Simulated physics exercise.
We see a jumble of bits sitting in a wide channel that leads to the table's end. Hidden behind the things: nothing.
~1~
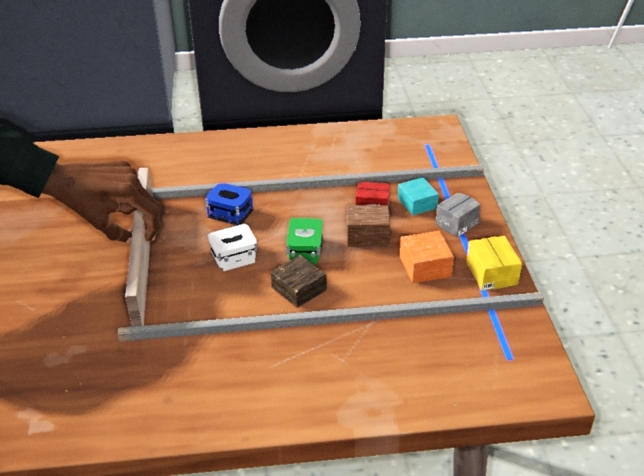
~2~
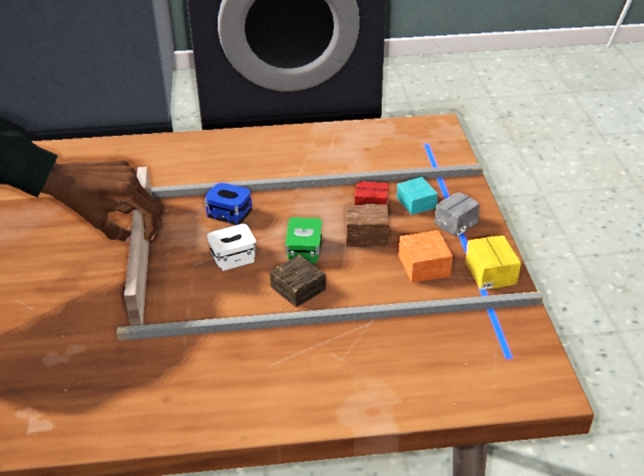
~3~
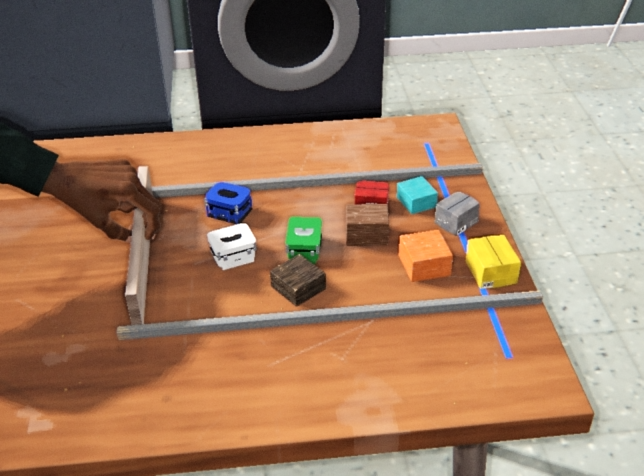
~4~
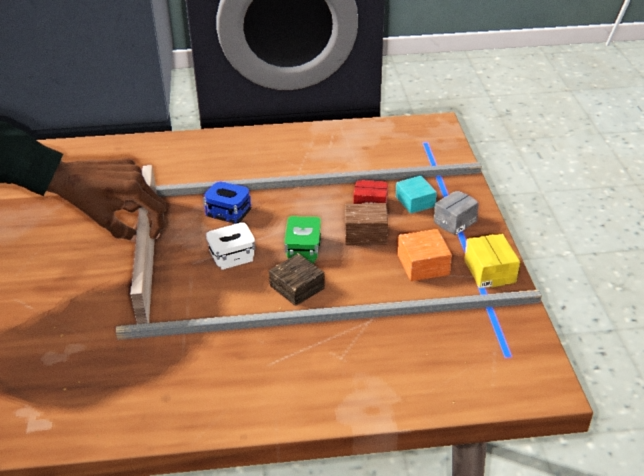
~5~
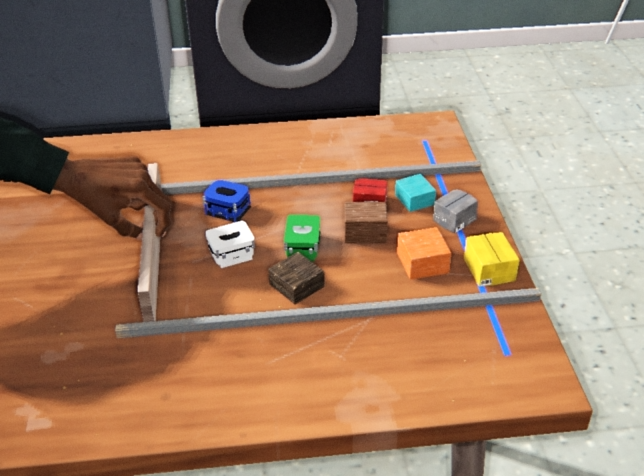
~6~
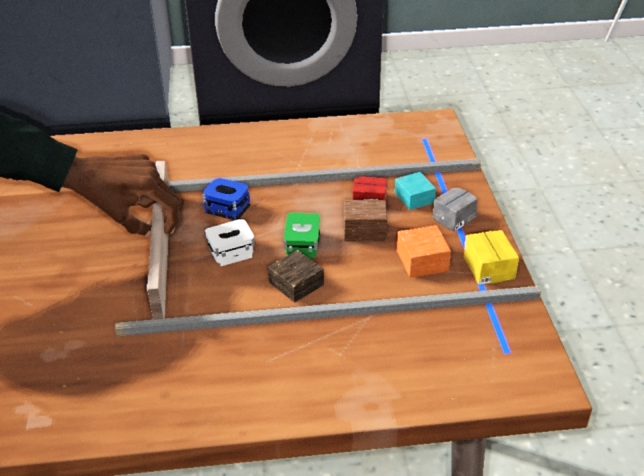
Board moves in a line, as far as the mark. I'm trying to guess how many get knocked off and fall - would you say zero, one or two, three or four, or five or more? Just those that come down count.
I would say five or more.
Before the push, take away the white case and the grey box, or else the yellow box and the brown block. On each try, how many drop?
The counts would be 4 and 5.
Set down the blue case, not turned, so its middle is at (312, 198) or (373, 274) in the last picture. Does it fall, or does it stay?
Taking them in order, it stays put and then it drops away.
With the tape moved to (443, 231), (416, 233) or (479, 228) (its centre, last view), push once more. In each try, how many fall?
Down on the floor: 4, 1 and 7.
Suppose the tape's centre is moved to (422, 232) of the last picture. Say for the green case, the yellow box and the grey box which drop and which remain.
The green case holds on, the yellow box tumbles off, the grey box drops off.
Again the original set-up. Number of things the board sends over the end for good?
In all, 7 of them.
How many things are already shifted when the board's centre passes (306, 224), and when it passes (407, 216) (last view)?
First 5 and then 10.
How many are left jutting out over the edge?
The count would be 0.
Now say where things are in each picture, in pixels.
Yellow box (493, 263); grey box (458, 214); turquoise block (418, 197); board (141, 243); tape (462, 235), in the first picture.
Grey box (457, 214); brown block (367, 226), in the second picture.
Turquoise block (417, 195); red box (372, 196), in the third picture.
Yellow box (491, 261); orange block (424, 255), in the fourth picture.
Grey box (456, 211); board (152, 238), in the fifth picture.
Yellow box (491, 257); grey box (455, 209); turquoise block (415, 191); board (160, 236); tape (459, 229), in the sixth picture.
Soon after, none off yet; yellow box at rest near (491, 257); grey box at rest near (455, 209); turquoise block at rest near (415, 191).
Then, none off yet; yellow box at rest near (491, 257); grey box moving near (461, 208); turquoise block at rest near (415, 191).
Further on, one off so far; yellow box moved about its own width near (519, 256); grey box on its side near (526, 248); turquoise block moved well along near (478, 184).
By the end, the number that fall off is five or more; fallen, green case, brown block, red box, orange block, turquoise block, grey box and yellow box.
